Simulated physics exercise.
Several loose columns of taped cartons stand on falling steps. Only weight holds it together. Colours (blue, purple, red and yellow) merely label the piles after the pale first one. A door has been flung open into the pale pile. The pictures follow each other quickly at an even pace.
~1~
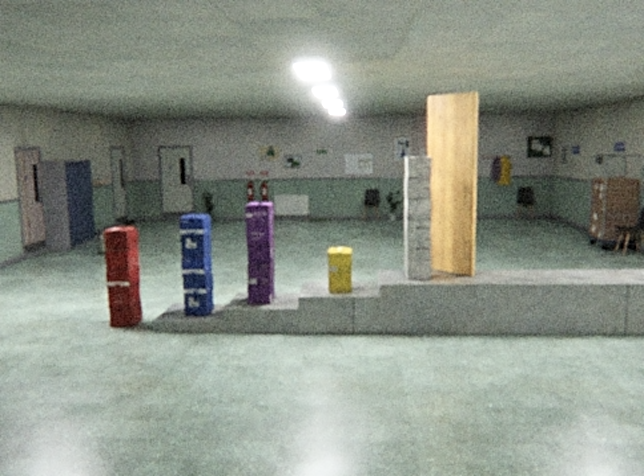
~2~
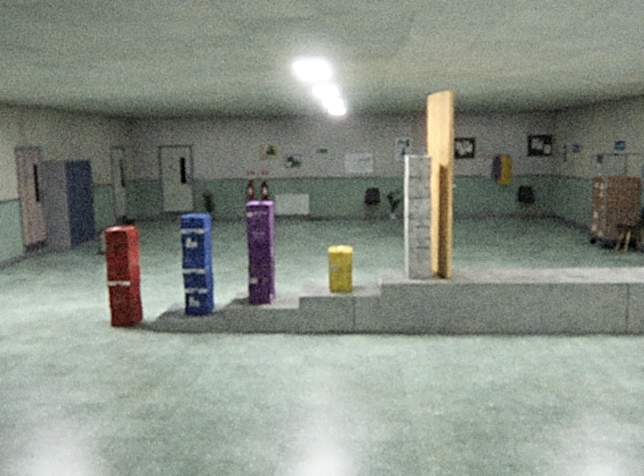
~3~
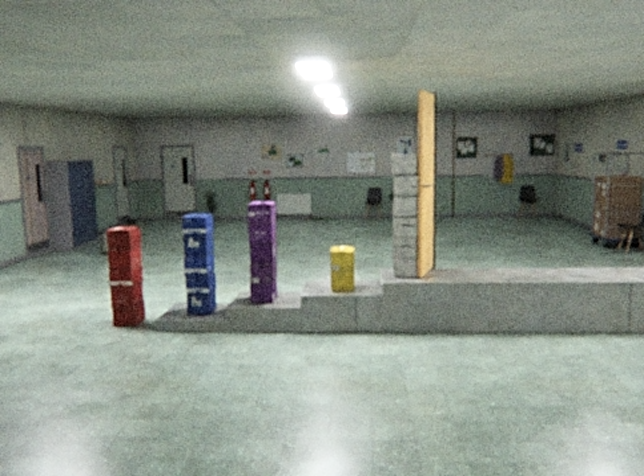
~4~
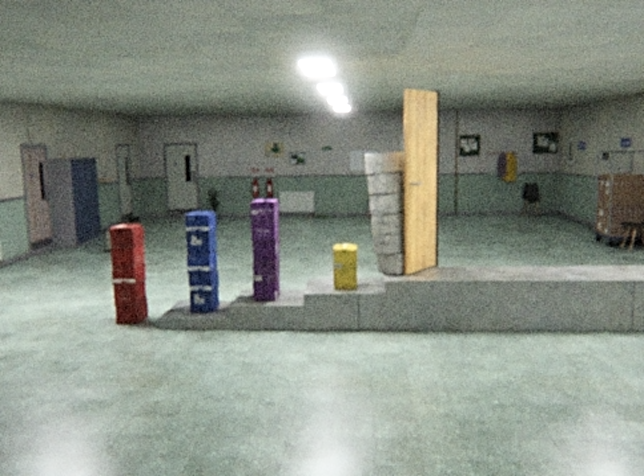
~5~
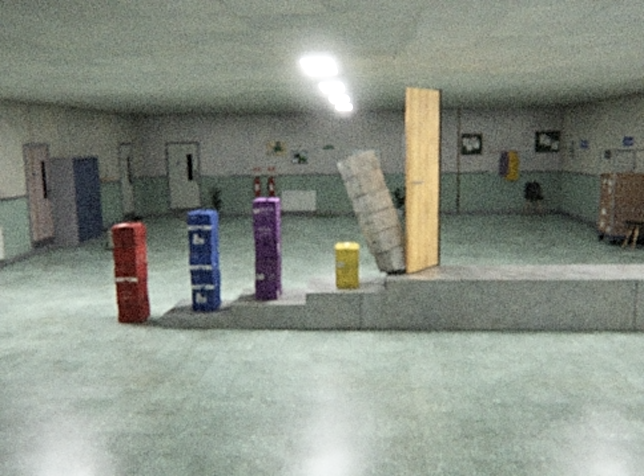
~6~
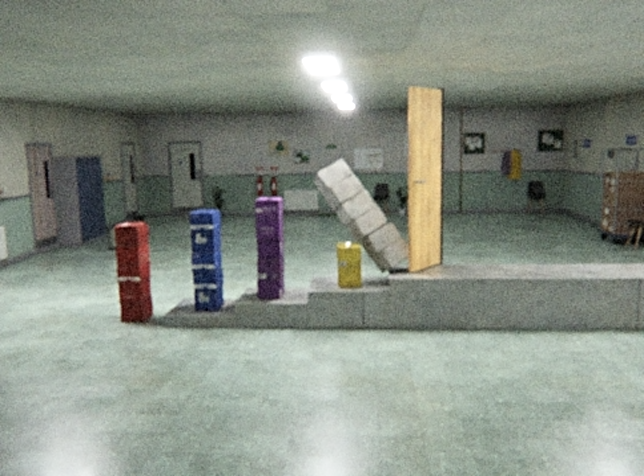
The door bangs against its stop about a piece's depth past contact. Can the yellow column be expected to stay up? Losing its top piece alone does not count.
That pile survives.
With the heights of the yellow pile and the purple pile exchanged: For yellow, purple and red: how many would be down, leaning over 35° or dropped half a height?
Yellow 5, purple 0, red 0.
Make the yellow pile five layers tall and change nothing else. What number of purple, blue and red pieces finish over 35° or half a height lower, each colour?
Pile by pile, purple 4, blue 5, red 5.
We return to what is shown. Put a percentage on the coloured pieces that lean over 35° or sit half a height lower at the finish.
About 0 per cent.
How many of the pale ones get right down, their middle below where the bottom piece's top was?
The count is 5.
Soon after the last picture, 4 of the pale pile down; none of the 2 yellow cartons down (0 of 17 in all colours); top yellow carton unmoved.
At rest, 4 of the pale pile down; none of the 2 yellow cartons down (0 of 17 in all colours); top yellow carton unmoved; top purple carton unmoved. As the last picture would show them, middles, top yellow carton near (348, 255), top purple carton near (269, 209).
